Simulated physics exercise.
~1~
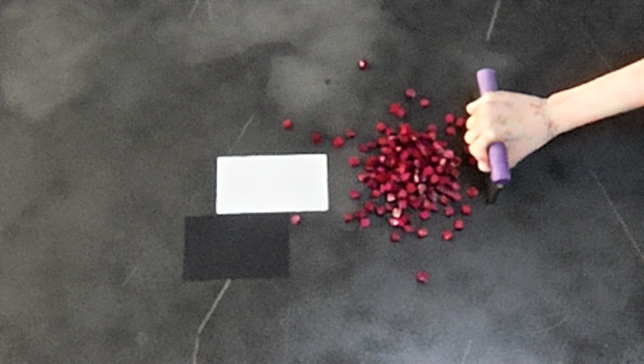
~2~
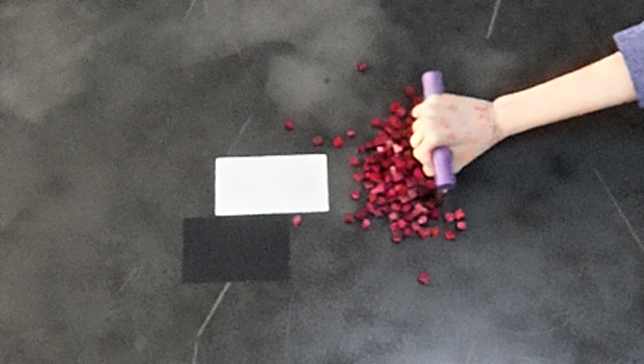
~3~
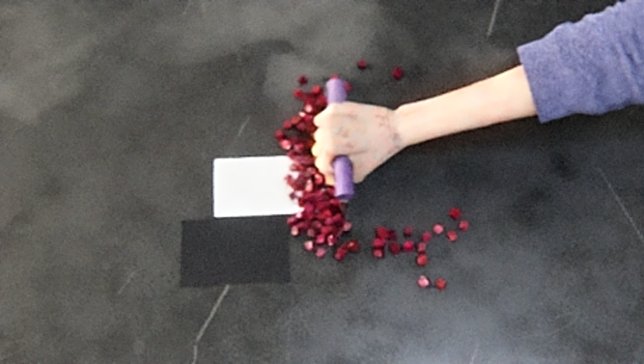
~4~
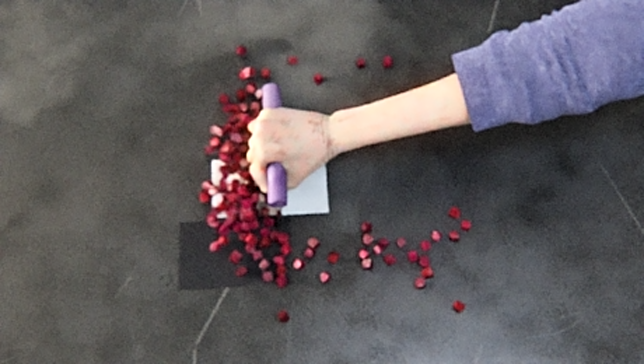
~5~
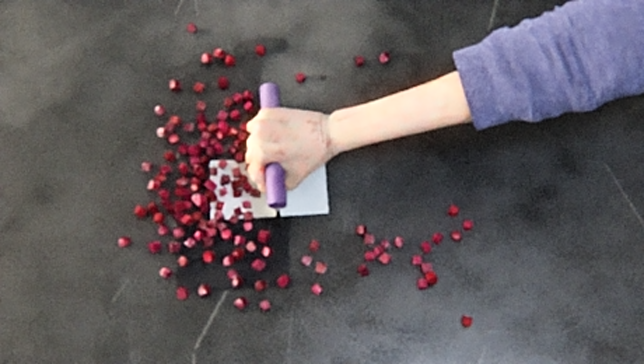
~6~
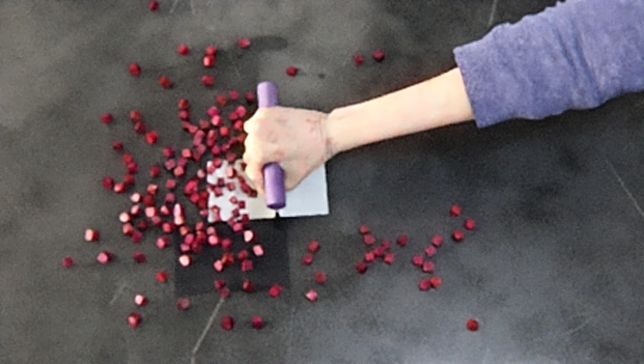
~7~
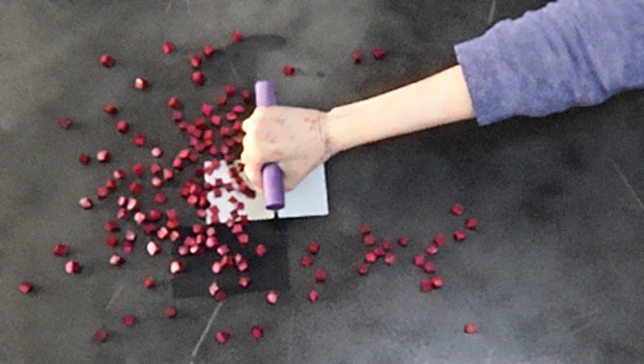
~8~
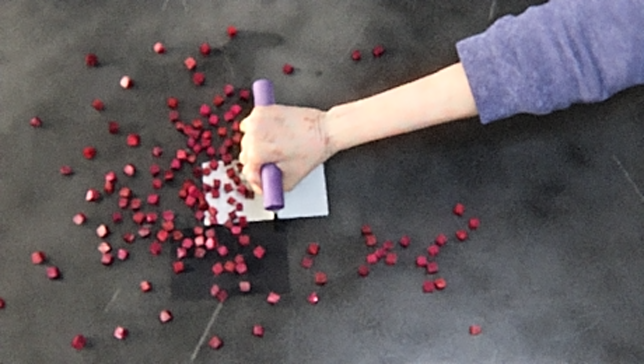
A hand in a purple sleeve grips a purple-handled scraper at the right of a dark, scuffed surface seen from above. To its left lies a loose heap of deep red beetroot cubes, with a white mat and a black mat beyond it. The hand sweeps the scraper left, bunching the cubes into a band and pushing them over the mats while some trail behind. It then halts over the white mat, and the cubes keep sliding, fanning out to the left. They come to rest widely scattered, most of them off the mats, with the hand still holding the scraper.
